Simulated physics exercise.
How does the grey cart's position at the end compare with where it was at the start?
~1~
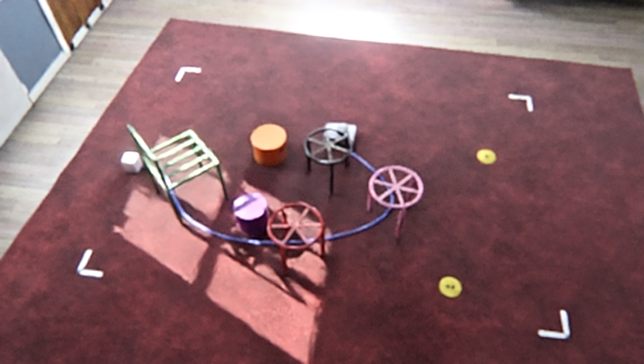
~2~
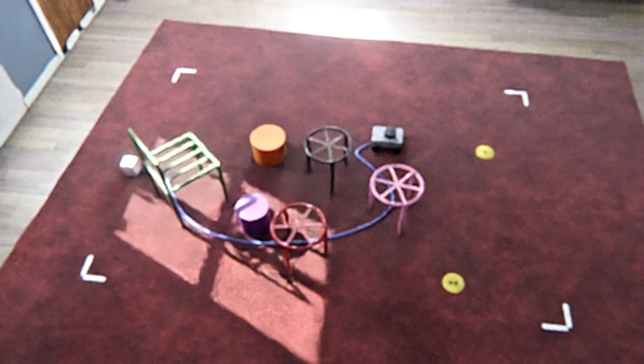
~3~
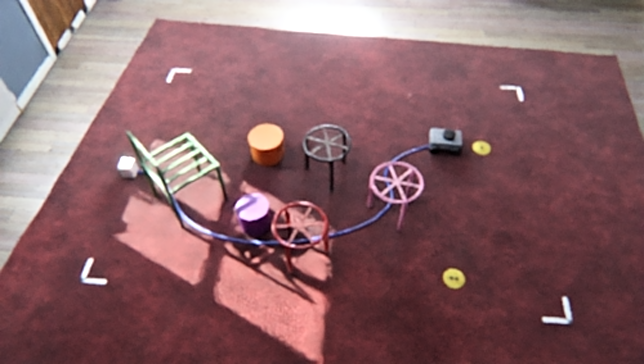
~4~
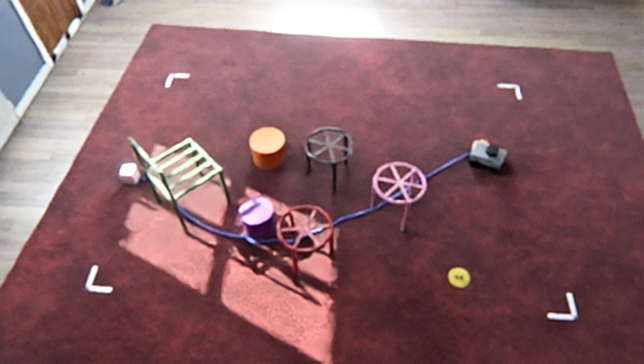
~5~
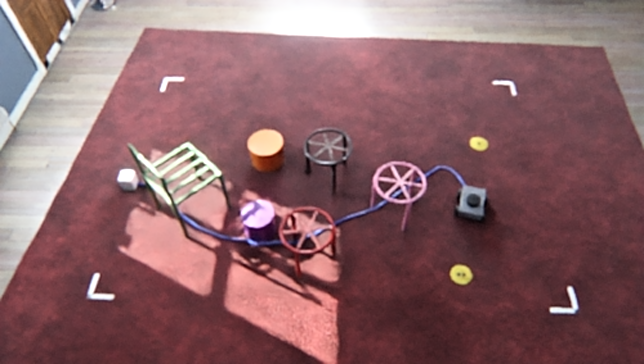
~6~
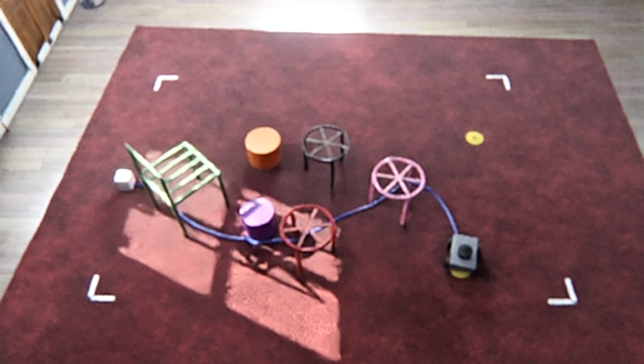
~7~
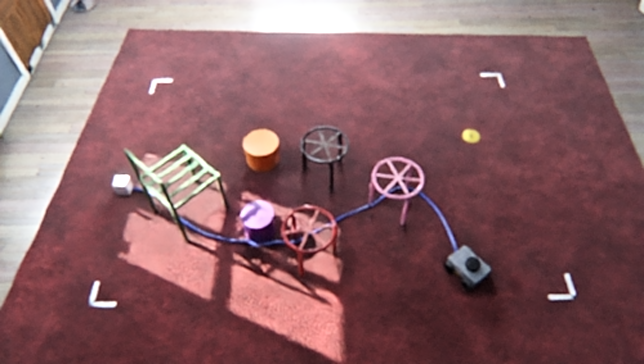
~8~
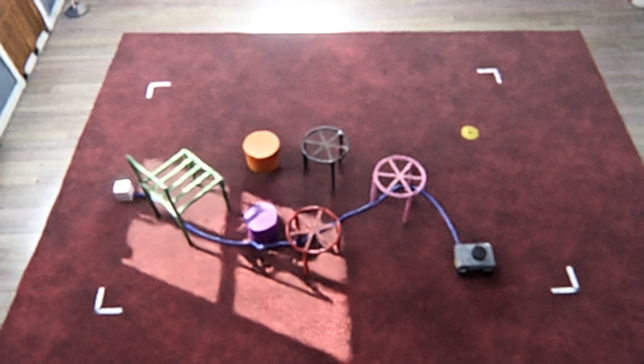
At the start the cart is beside the black stool, up and to the left of the pink stool. At the end it sits on the open carpet below and to the right of the pink stool.
